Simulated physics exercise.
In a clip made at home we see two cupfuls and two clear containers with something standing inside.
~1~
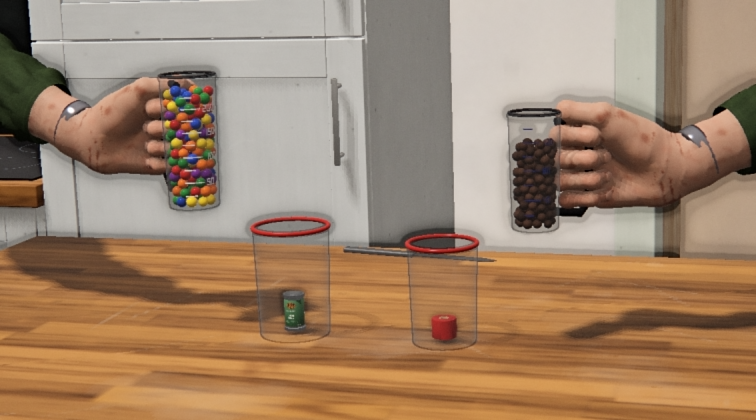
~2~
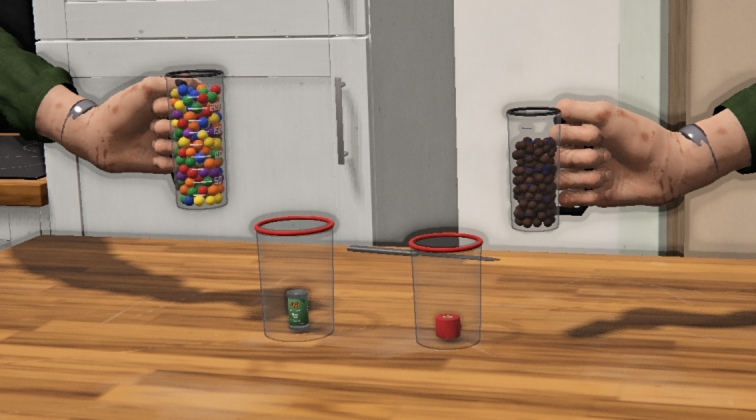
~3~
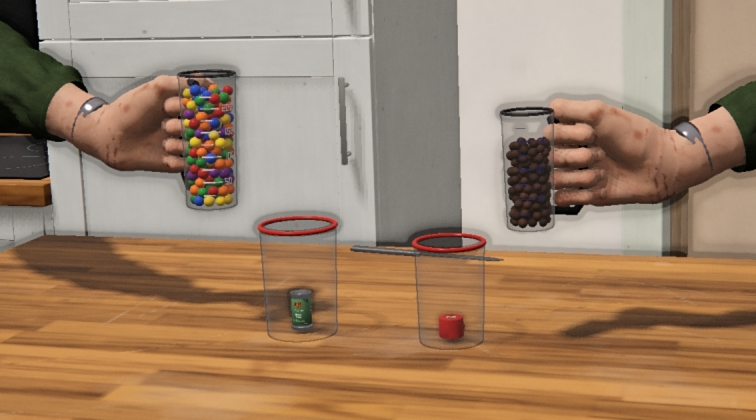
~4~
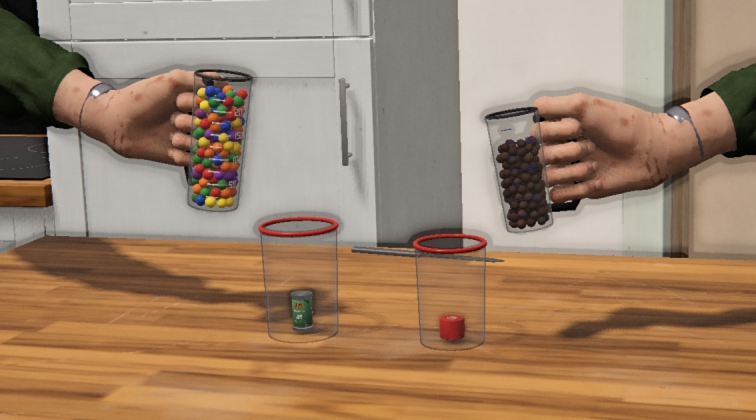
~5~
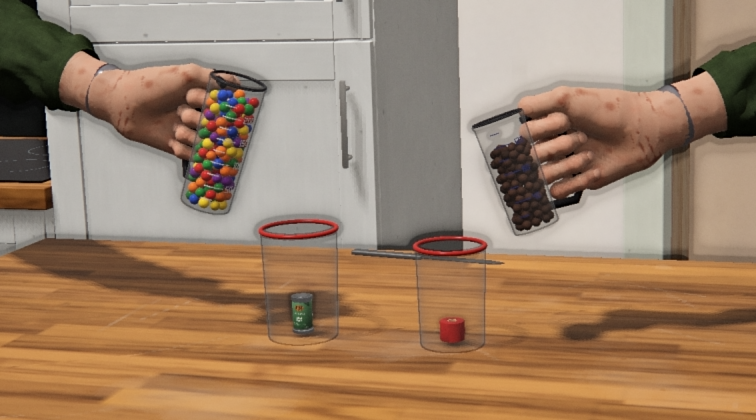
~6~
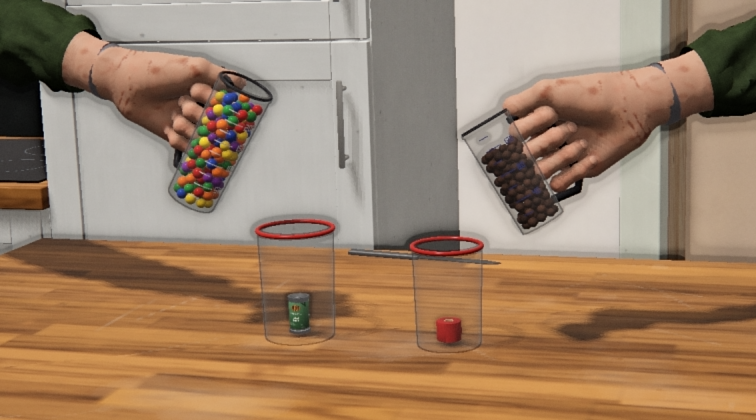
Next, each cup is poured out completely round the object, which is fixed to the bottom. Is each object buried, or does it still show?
Outcome: Left: Not visible. Right: Not visible.
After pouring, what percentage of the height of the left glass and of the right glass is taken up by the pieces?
The left one comes to around 65, the right one to 50.
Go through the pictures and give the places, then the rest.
Small tin in the left glass at (294, 311), reaching about a third of the way up; left cup at (191, 141), nearly full of round plastic beads; small roll in the right glass at (444, 327), a quarter of its height or less; right cup at (535, 170), three quarters full of allspice berries, in the first picture.
Left cup at (198, 140), upright; right cup at (534, 169), upright, in the second picture.
Left cup at (209, 140), upright; right cup at (529, 169), upright, in the third picture.
Left cup at (218, 141), tipped 9°; right cup at (521, 170), tipped 9°, in the fourth picture.
Left cup at (222, 143), tipped 19°; right cup at (517, 173), tipped 19°, in the fifth picture.
Small tin in the left glass at (299, 313); left cup at (218, 143), tipped 30°; small roll in the right glass at (449, 330); right cup at (514, 173), tipped 30°, in the sixth picture.
Then, 0.43 s past the last view, left glass empty, all of its cupful still in the cup; right glass empty, all of its cupful still in the cup.
Then, 0.88 s past the last view, left glass nearly empty, nearly all of its cupful still in the cup; right glass nearly empty, nearly all of its cupful still in the cup.
Then, 1.43 s past the last view, left glass half full, none of its cupful still in the cup, a few pieces on the counter; right glass a third full, none of its cupful still in the cup.
Finally, left glass two thirds full (surface near (297, 266)), a few pieces on the counter; right glass half full (surface near (448, 295)), nothing beside it; the left thing is covered; the right thing is covered.
